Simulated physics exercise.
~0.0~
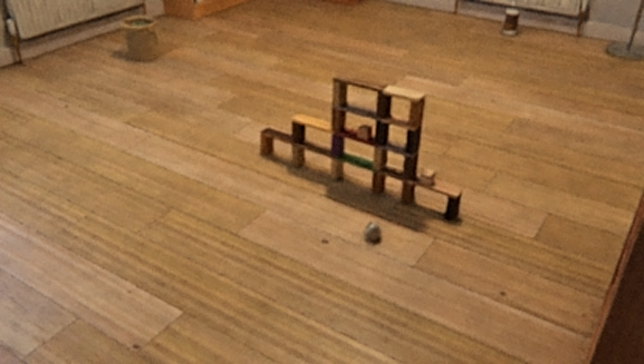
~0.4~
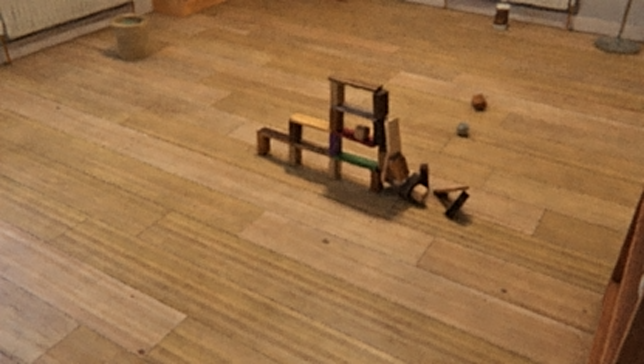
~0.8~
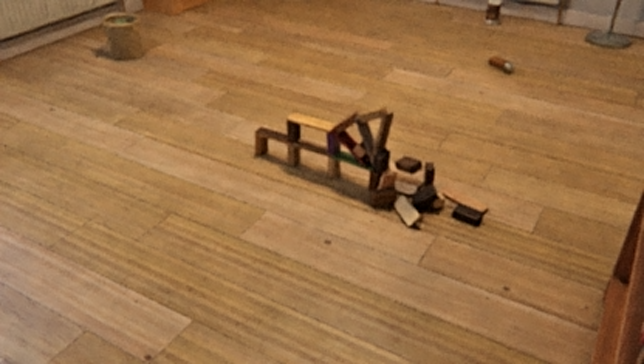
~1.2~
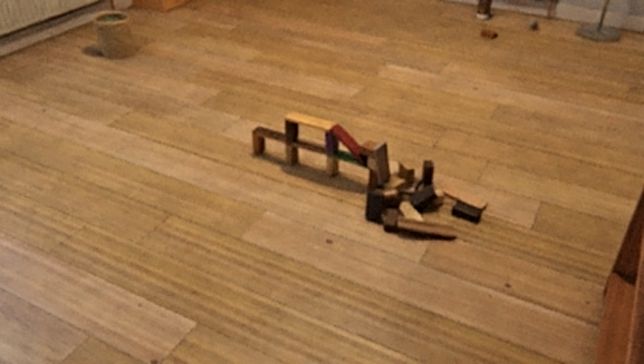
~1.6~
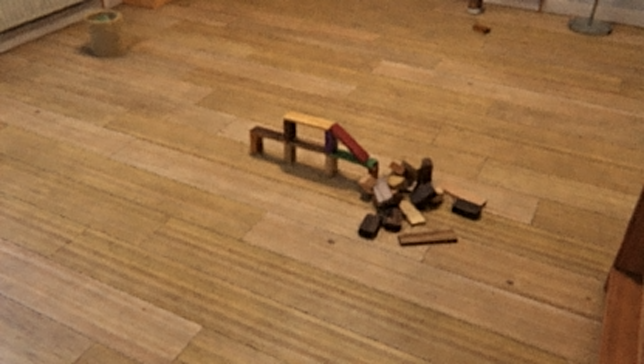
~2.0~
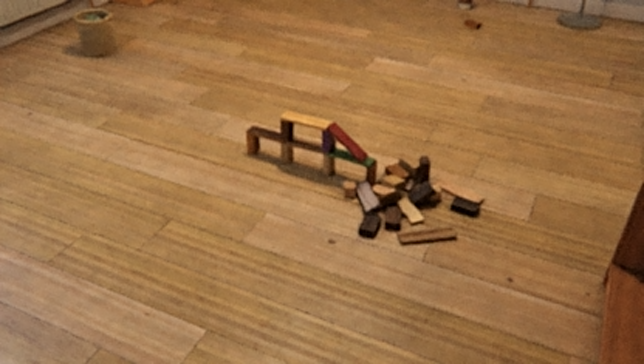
A ball knocks down the block tower's right side, leaving its left part standing.
